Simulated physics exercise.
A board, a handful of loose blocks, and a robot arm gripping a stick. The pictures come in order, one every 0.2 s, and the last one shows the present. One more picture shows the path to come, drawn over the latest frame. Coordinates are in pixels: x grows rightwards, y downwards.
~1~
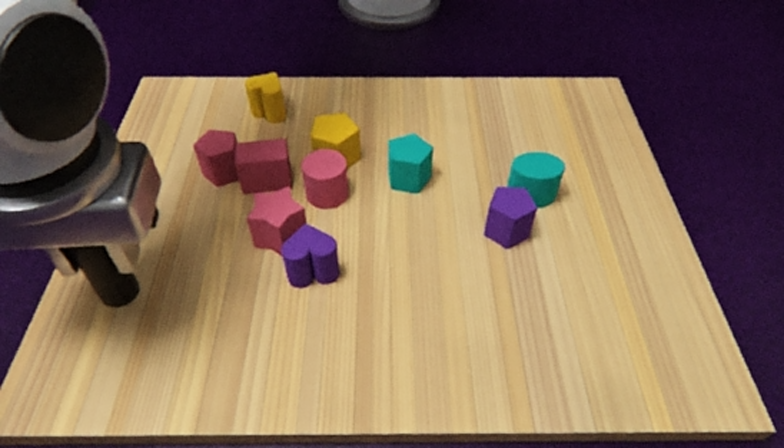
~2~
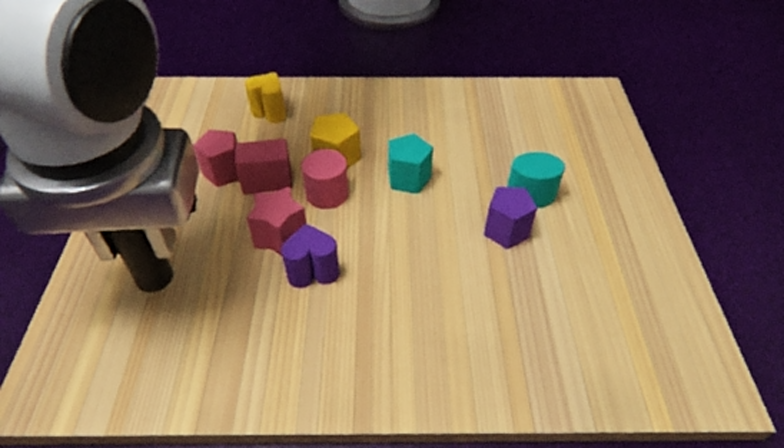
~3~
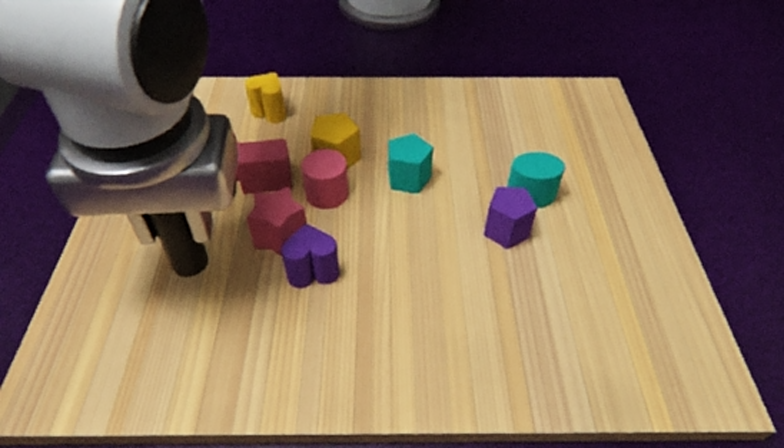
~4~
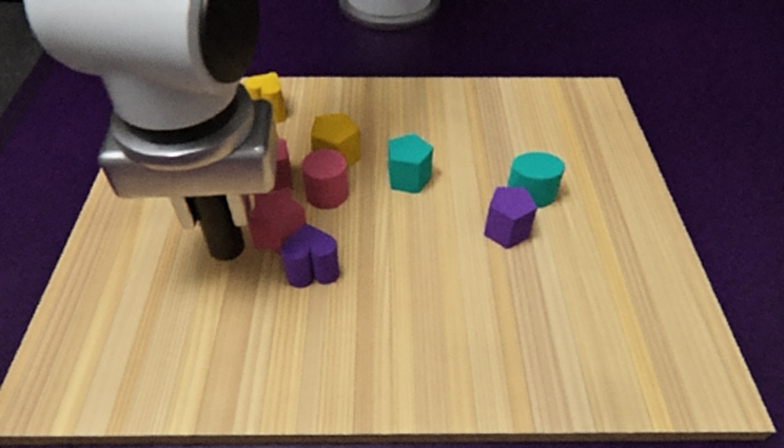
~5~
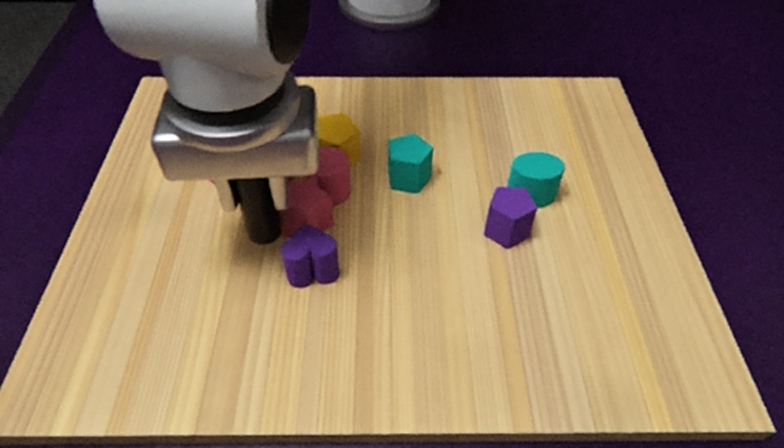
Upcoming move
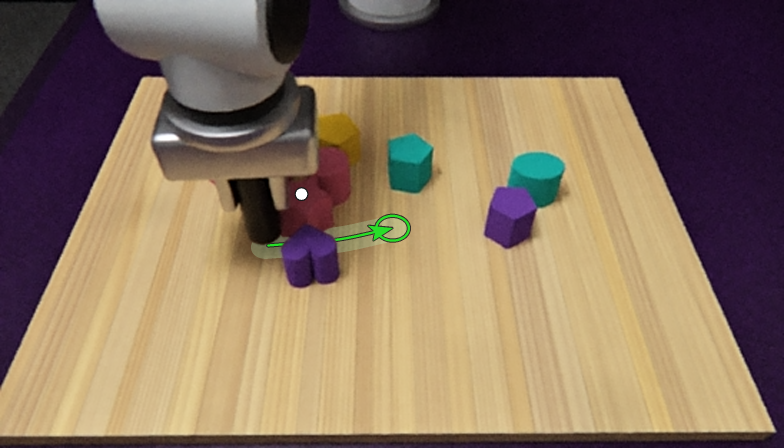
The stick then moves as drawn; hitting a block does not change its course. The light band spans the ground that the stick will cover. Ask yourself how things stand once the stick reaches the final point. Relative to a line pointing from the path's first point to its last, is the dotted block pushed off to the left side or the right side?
Sideways, to the left.
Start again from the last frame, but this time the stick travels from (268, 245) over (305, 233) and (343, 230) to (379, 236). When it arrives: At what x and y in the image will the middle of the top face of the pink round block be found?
I expect it at (357, 151).
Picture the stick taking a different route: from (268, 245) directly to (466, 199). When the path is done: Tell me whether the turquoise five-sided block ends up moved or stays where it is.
It gets moved.
Drawn move, from (268, 245) by way of (311, 242) and (353, 237) to (393, 228); the dot is on the pink star-shaped block.
What follows on the original path. One third of the way, stick at (309, 229); pink star-shaped block at (337, 185), turned 20° anticlockwise; purple heart at (312, 243), turned 15° clockwise; pink round block at (348, 151); yellow five-sided block at (339, 122), turned 25° anticlockwise.
Two thirds of the way, stick at (353, 223); pink star-shaped block at (357, 178), turned 75° anticlockwise; purple heart at (317, 243), turned 35° clockwise; pink round block at (349, 149); yellow five-sided block at (340, 121), turned 30° anticlockwise.
At the end, stick at (393, 214); pink star-shaped block at (377, 174), turned 115° anticlockwise; purple heart at (317, 243), turned 35° clockwise; pink round block at (349, 147); yellow five-sided block at (339, 120), turned 30° anticlockwise.
